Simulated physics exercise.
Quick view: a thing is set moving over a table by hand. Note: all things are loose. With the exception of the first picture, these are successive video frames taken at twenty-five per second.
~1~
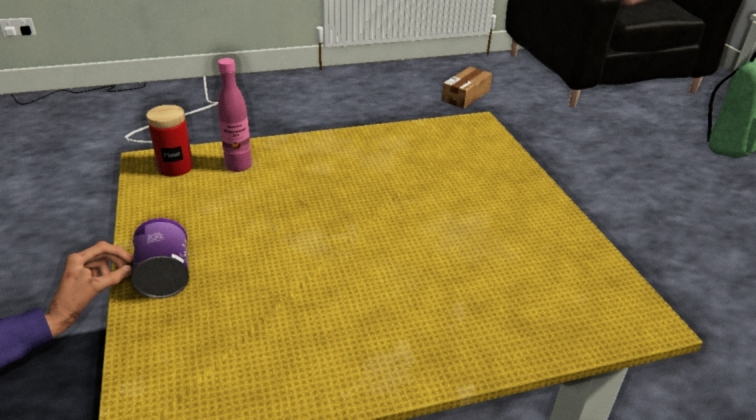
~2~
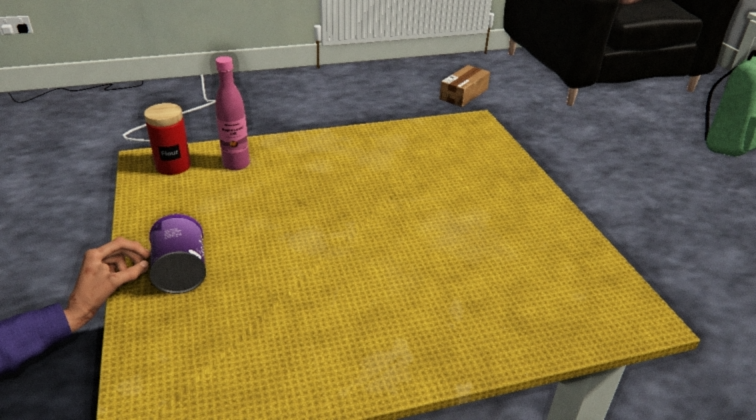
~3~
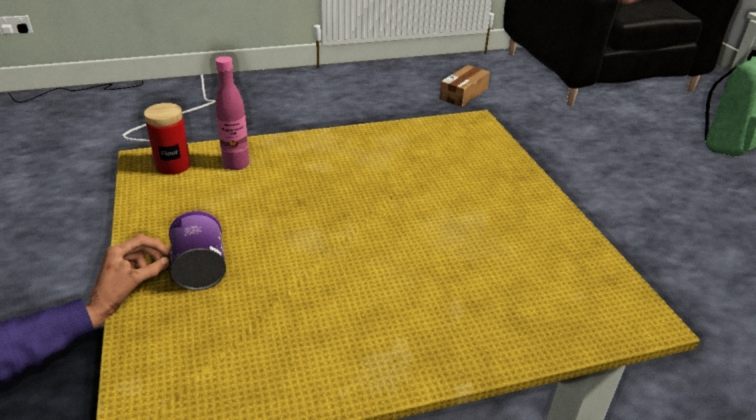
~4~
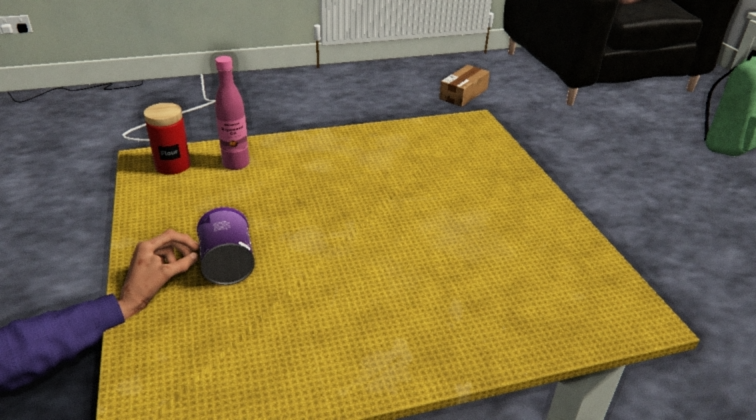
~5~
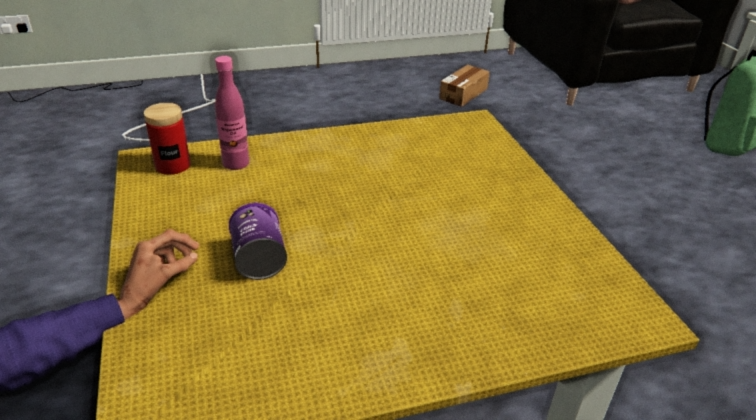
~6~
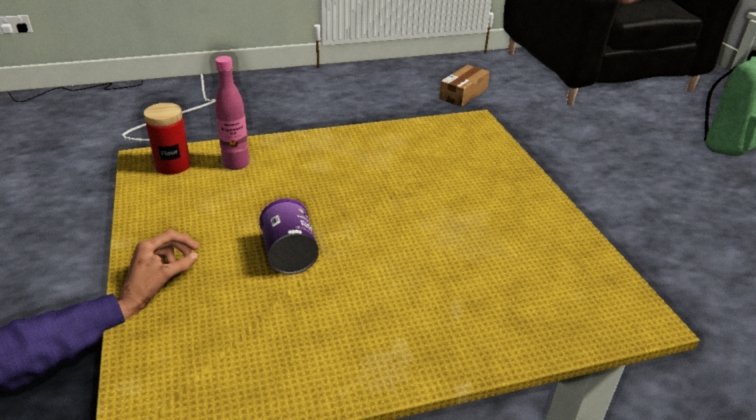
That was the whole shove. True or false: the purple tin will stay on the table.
False.
Then, 0.20 s past the last view, purple tin displaced well along near (429, 215).
Then, 0.50 s past the last view, purple tin now off the table.
Then, 0.90 s past the last view, things are still on the move.
Finally, off the table, purple tin.
